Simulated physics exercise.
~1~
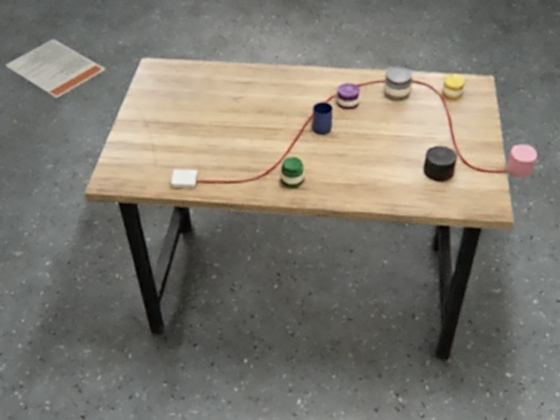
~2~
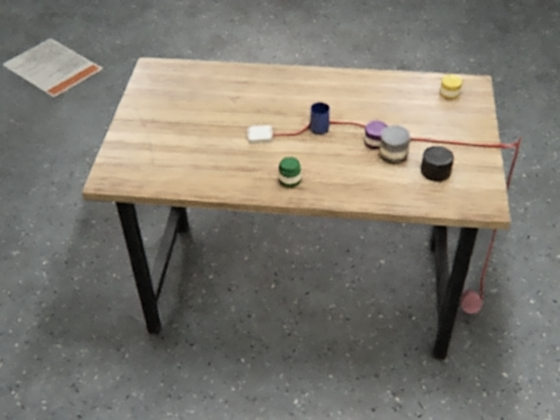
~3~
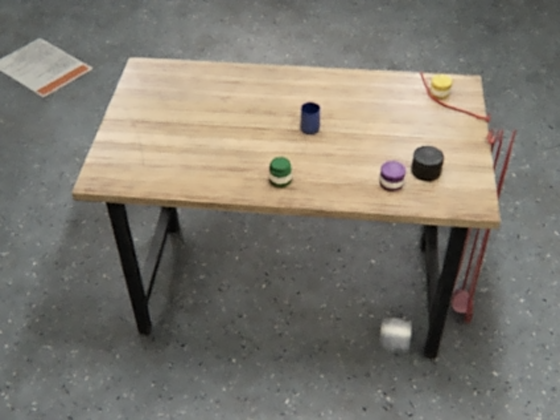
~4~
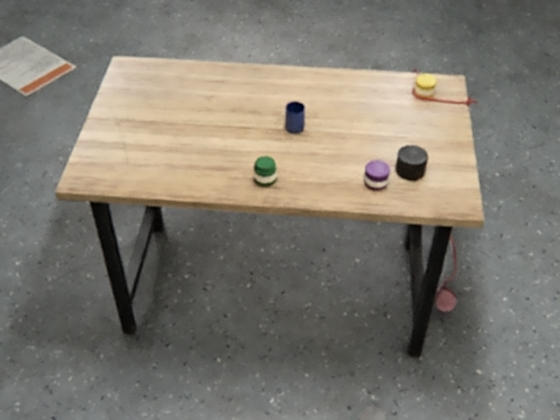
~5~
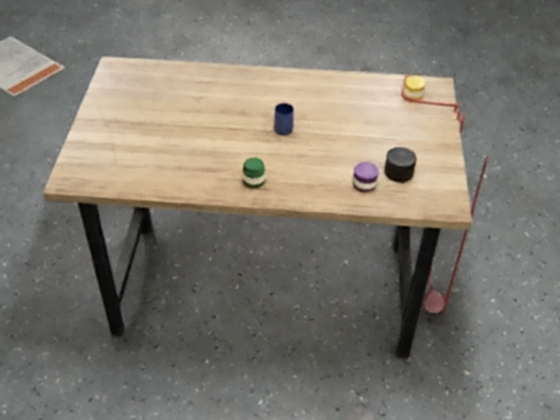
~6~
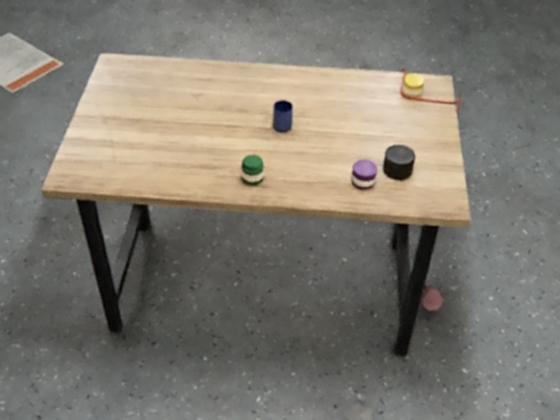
On a wooden table, a falling pink object's red cord drags a white block and grey tin off, shifting the purple tin.
